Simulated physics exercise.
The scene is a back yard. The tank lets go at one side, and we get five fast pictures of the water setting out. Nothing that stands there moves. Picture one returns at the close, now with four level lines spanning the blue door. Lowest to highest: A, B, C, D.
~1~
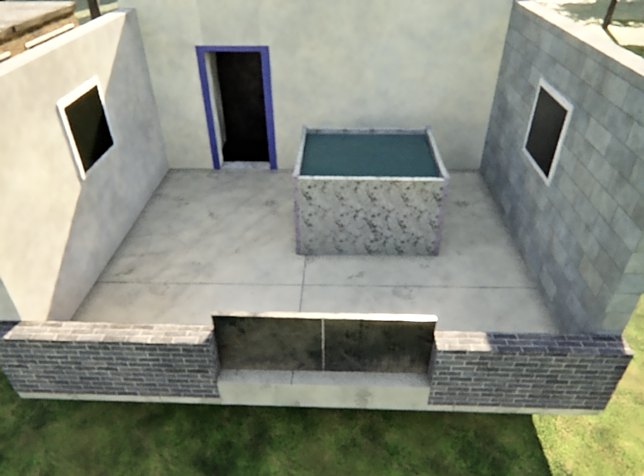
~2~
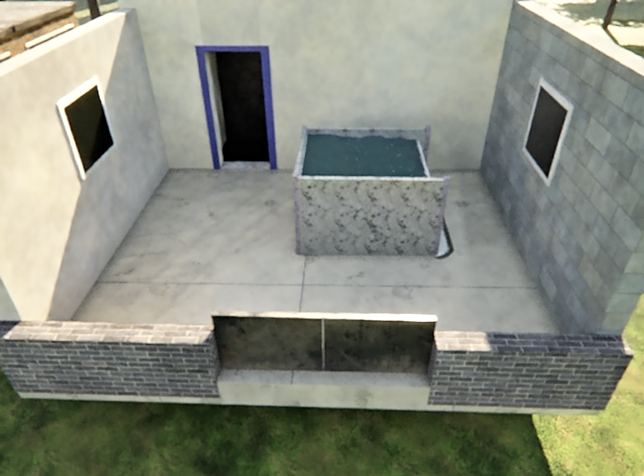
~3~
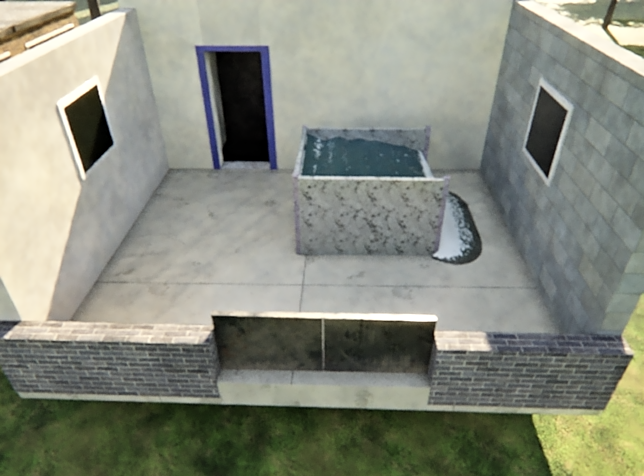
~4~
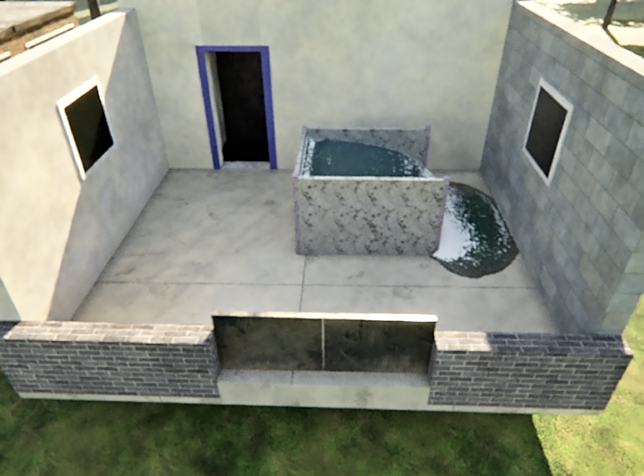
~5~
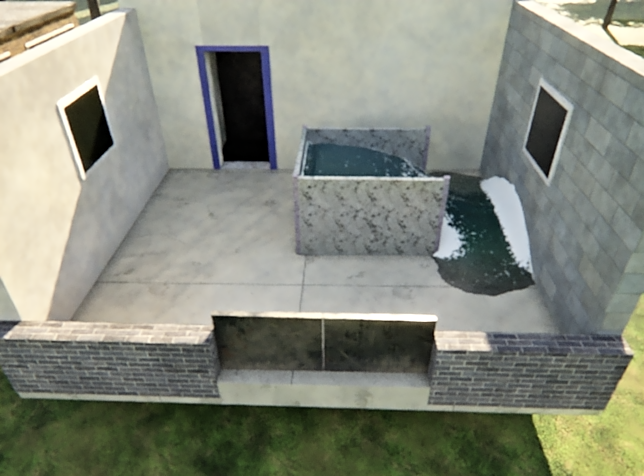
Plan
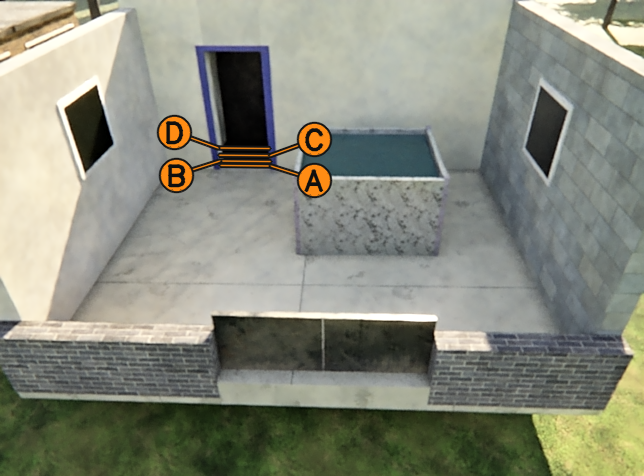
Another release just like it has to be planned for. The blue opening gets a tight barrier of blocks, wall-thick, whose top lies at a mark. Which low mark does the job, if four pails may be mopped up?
I would pick mark B.
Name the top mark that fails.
A.
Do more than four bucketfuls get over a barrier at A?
Yes, that goes wrong.
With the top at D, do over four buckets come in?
No, not at all.
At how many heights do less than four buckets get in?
Three of the four.
On the marked copy, A at (245, 165); B at (245, 161); C at (244, 155); D at (243, 148); from the bottom up A, B, C, D.
Choosing A, about 11 bucketfuls get in.
Choosing B, a splash gets over, under a bucket.
Choosing C, nothing gets over.
Choosing D, nothing gets over.
